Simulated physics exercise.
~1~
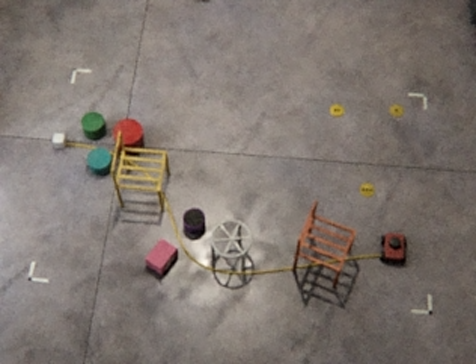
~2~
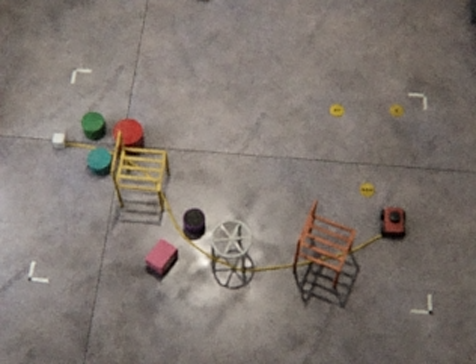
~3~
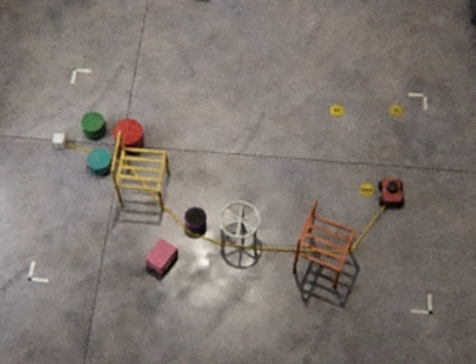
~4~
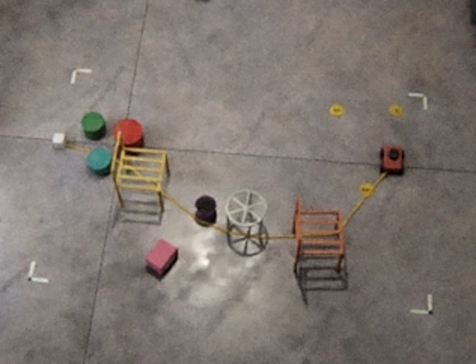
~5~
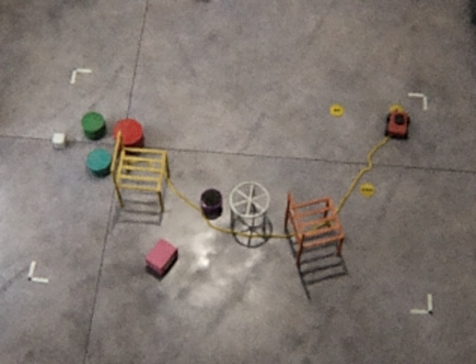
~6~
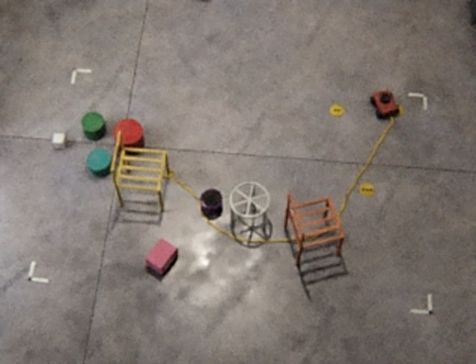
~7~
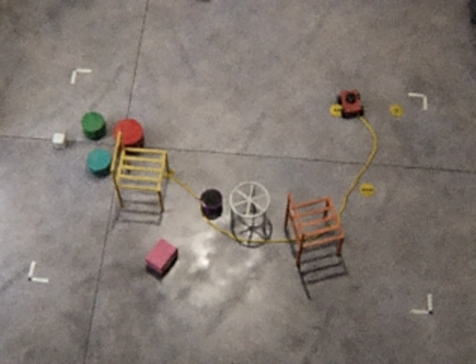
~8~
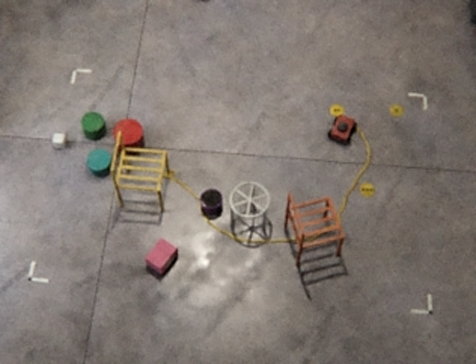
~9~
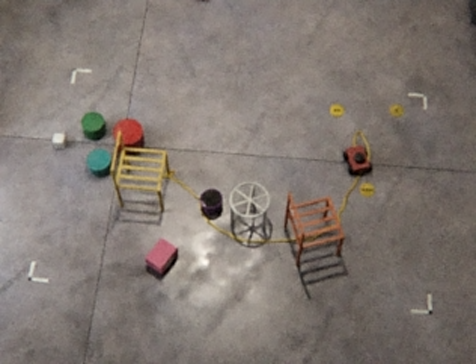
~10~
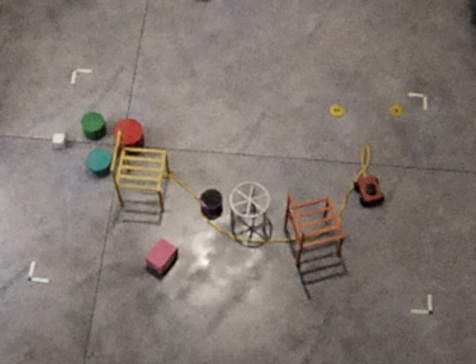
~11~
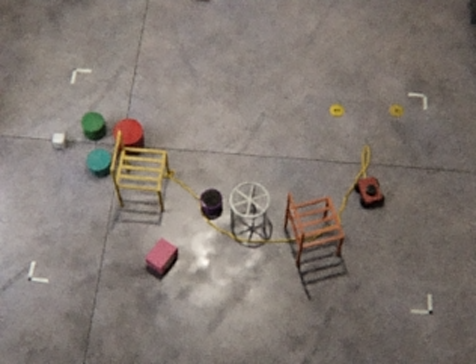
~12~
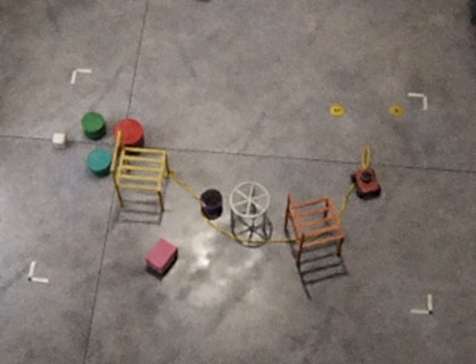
The orange chair, white stool and dark pot shift as a red cart pulls a yellow lead free, turns back and stops.
